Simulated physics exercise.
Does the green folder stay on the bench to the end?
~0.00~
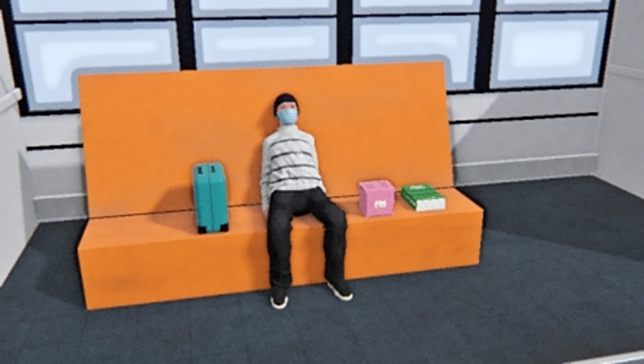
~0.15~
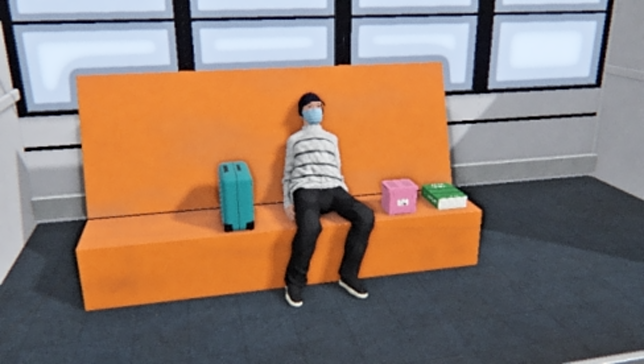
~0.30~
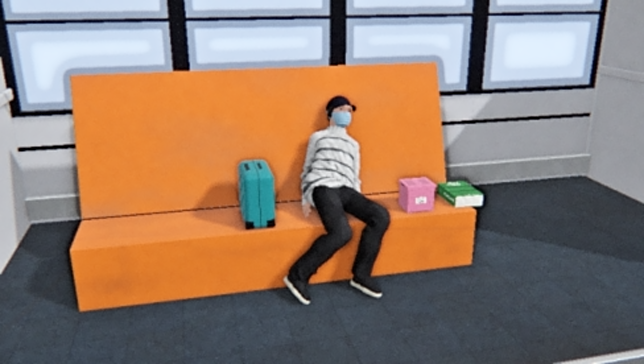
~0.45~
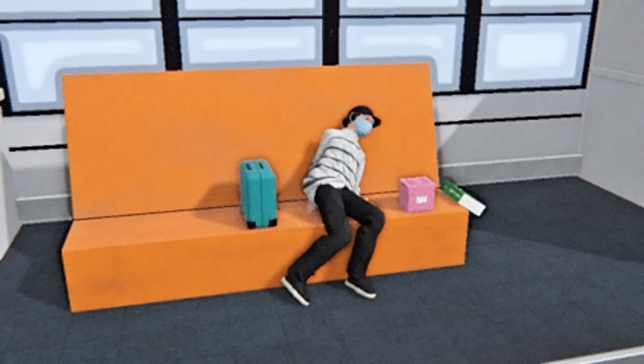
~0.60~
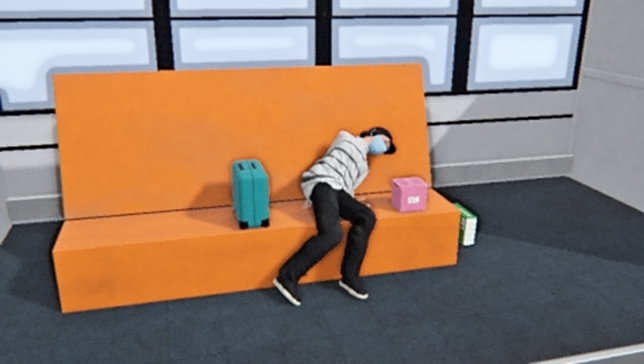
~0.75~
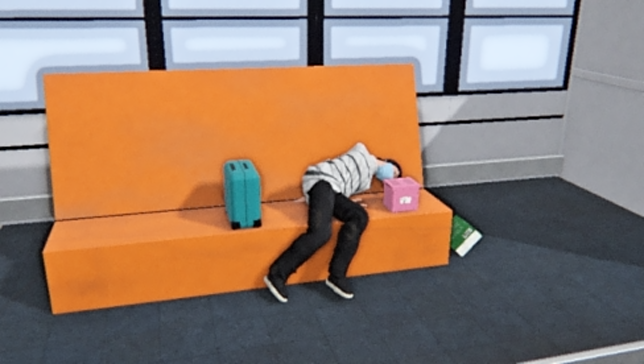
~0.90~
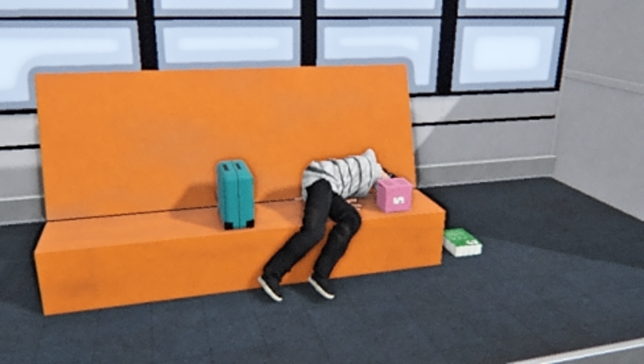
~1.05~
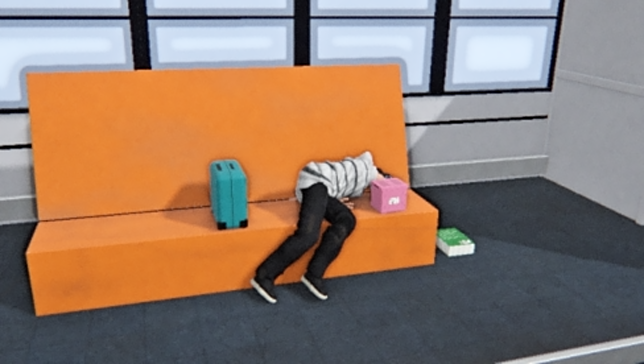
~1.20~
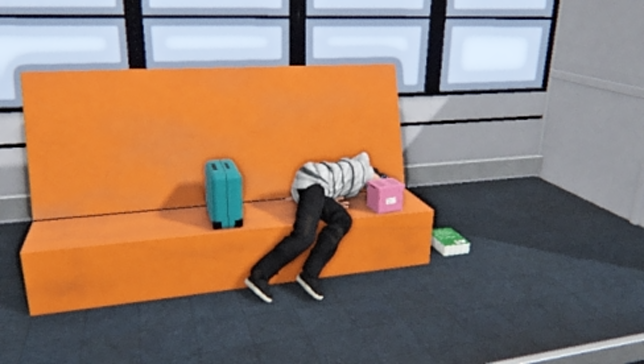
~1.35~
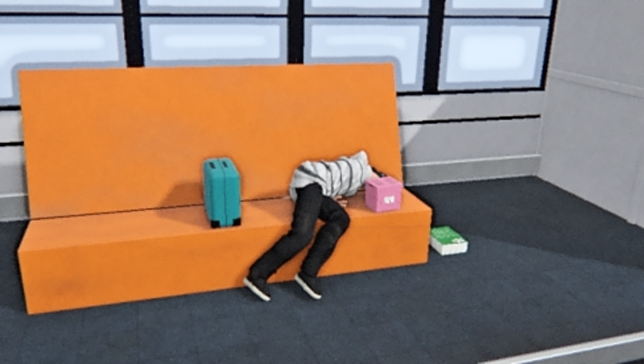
No, the green folder slides off the right end of the bench and ends up lying on the floor beside it.
A masked sleeper in a dark cap, striped top and black trousers sits on a long orange bench, seen from the front and slightly above in a room with pale window panels. A teal case stands to the left, with a pink tub and a green folder to the right. Sleeper and objects slide right along the seat, and the folder tips over the bench's right end and drops to the floor. The sleeper slumps sideways, arms limp, until the head sinks behind the tub. Finally, the case stands upright, the tub remains on the seat, and the folder lies on the dark floor.
